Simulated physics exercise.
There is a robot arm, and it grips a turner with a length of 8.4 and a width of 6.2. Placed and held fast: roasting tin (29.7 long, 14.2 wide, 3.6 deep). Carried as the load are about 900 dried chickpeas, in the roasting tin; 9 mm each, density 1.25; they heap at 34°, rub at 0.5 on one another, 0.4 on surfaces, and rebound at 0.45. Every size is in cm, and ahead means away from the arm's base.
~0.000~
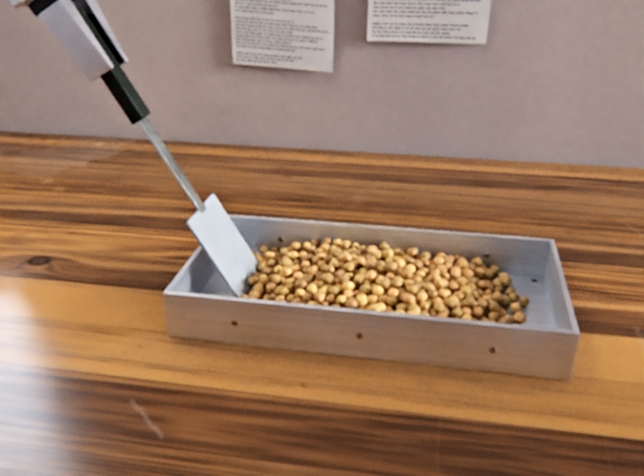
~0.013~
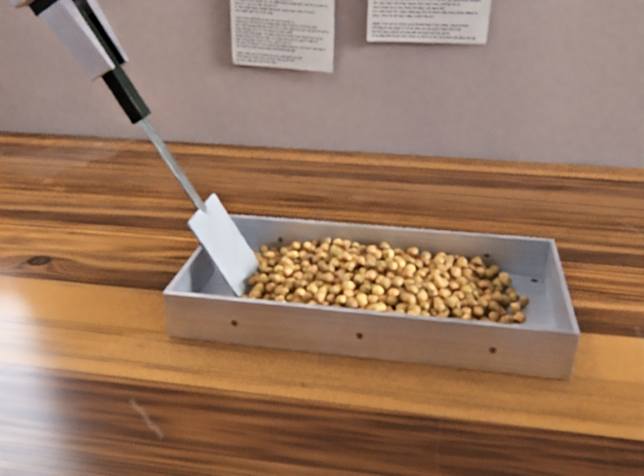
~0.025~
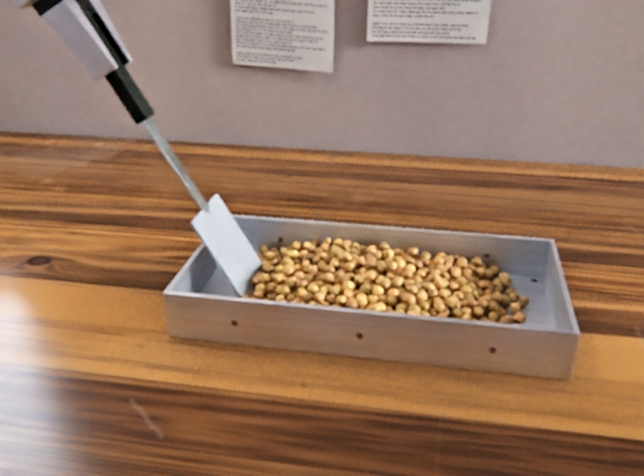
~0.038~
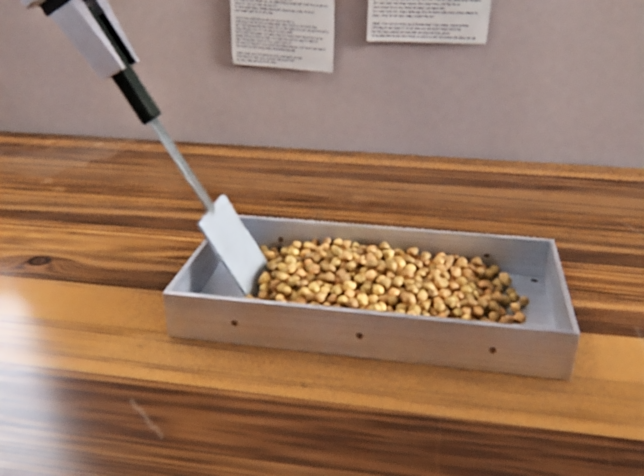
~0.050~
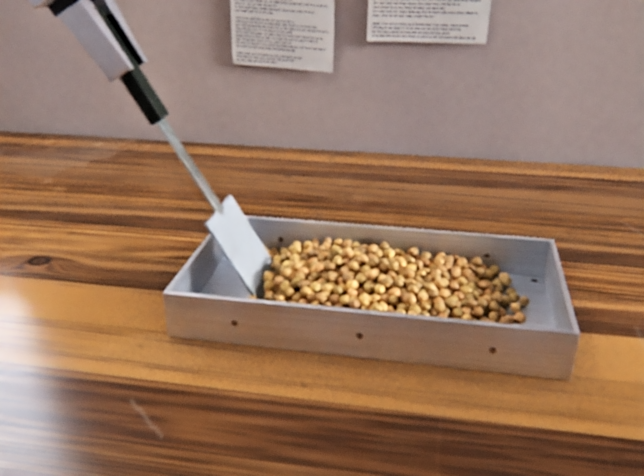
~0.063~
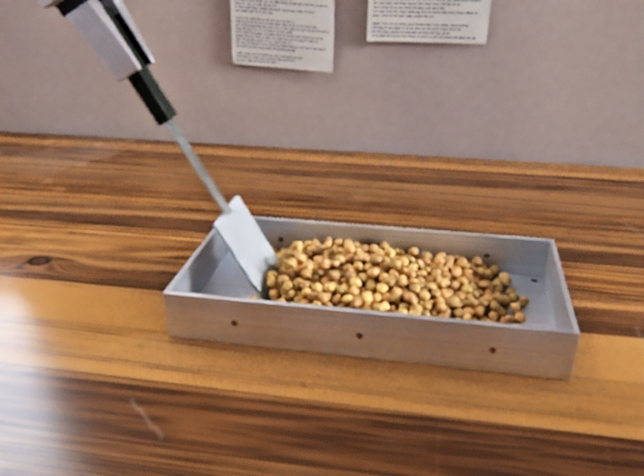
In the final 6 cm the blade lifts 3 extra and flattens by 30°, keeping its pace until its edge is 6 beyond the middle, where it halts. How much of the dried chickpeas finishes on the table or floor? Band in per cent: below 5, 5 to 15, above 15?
Band: Below 5.
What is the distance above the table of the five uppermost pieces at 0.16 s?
Somewhere around 5 centimetres high.
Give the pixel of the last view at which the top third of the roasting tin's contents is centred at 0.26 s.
Centre: Approx. (419, 276) in the last view.
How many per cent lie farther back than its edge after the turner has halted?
Some 45 per cent of the load.
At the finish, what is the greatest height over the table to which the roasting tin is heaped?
Close to 4.0 centimetres high.
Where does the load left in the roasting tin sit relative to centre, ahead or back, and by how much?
Ahead of centre, near 5.0 centimetres.
After 0.16 s, sloping 60°, highest piece 6 above the table; 900 in the roasting tin.
After 0.26 s, sloping 48°, highest piece 6 above the table; 899 in the roasting tin, 1 on the table or floor.
After 0.52 s, sloping 30°, highest piece 4 above the table; 899 in the roasting tin, 1 on the table or floor.
After 1.57 s, sloping 30°, highest piece 4 above the table; 899 in the roasting tin, 1 on the table or floor.
In the end, 899 in the roasting tin, 1 on the table or floor. That is 0 % on the table or floor.
